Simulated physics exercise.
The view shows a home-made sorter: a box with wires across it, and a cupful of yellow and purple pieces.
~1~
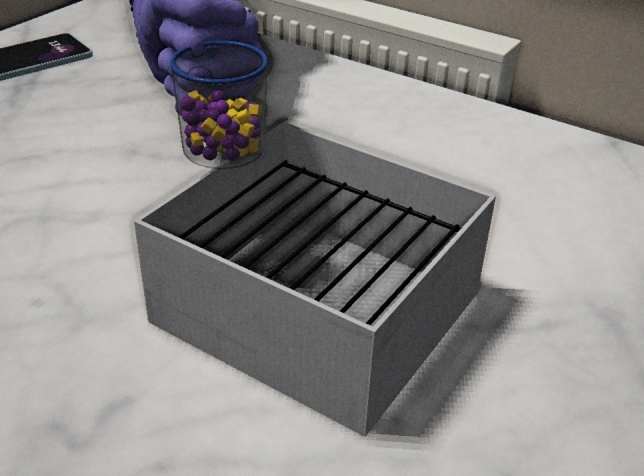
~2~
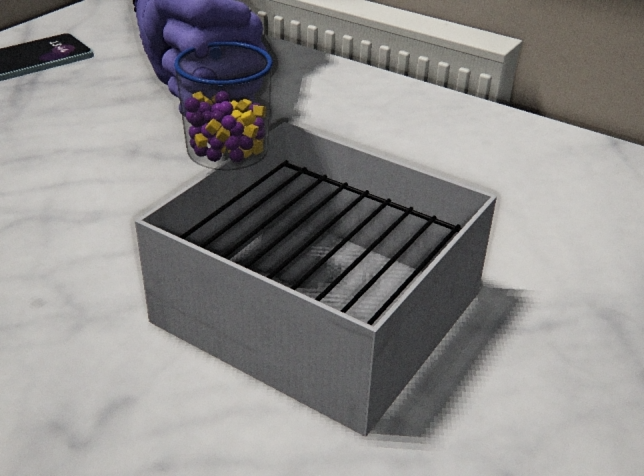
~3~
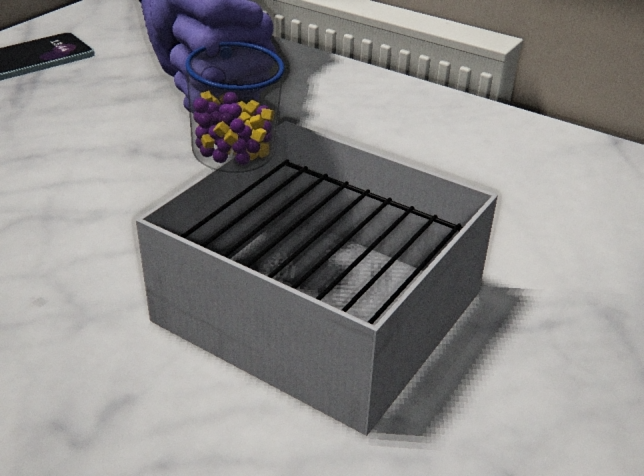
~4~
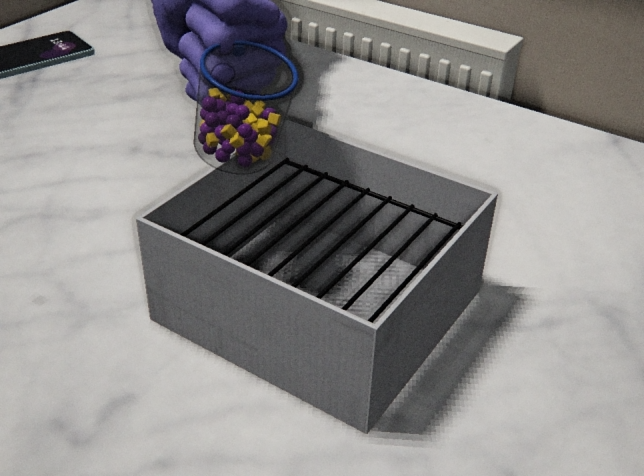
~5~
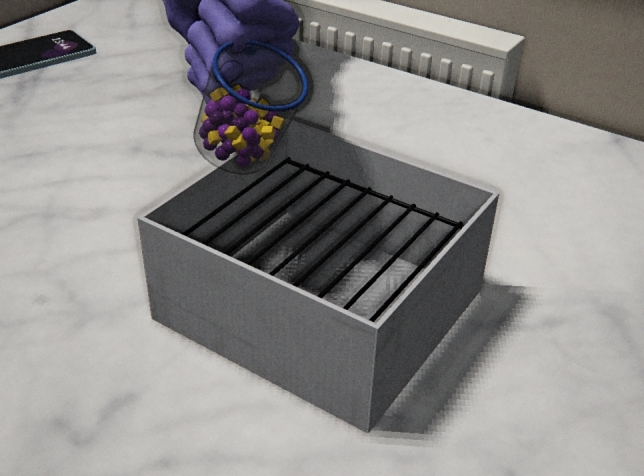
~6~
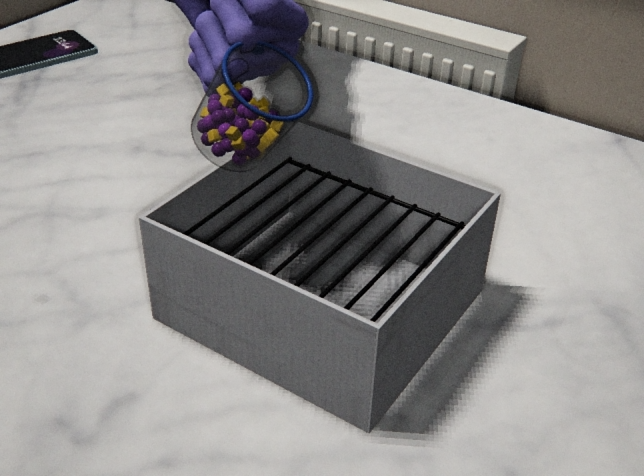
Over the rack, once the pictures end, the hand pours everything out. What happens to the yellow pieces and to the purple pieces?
I'd say the yellow ones will pass. Purple ones will pass.
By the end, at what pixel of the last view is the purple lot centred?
Close to (340, 318).
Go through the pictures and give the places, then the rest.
In the first picture, cup (222, 106), upright; rack (380, 273), 10 wires across; yellow dice-shaped beads (222, 134), narrower than the gaps; purple wooden balls (216, 124), narrower than the gaps.
In the second picture, cup (226, 107), upright; purple ones (220, 125).
In the third picture, cup (234, 109), tipped 4°; yellow ones (232, 136).
In the fourth picture, cup (242, 110), tipped 14°; purple ones (233, 126).
In the fifth picture, cup (247, 110), tipped 24°; yellow ones (237, 133).
In the sixth picture, cup (248, 110), tipped 33°; rack (384, 270); yellow ones (235, 131); purple ones (235, 122).
Then, 0.34 s later than the last frame, yellow ones, every one in the cup; purple ones, every one in the cup.
Then, 0.78 s later than the last frame, yellow ones, every one in the cup; purple ones, every one in the cup.
Then, 1.25 s later than the last frame, yellow ones, roughly half in the cup, roughly a third on or over the wires, about a tenth under the rack; purple ones, roughly half in the cup, roughly a third on or over the wires, about a tenth under the rack.
When it is over, yellow ones, every one under the rack; purple ones, every one under the rack.
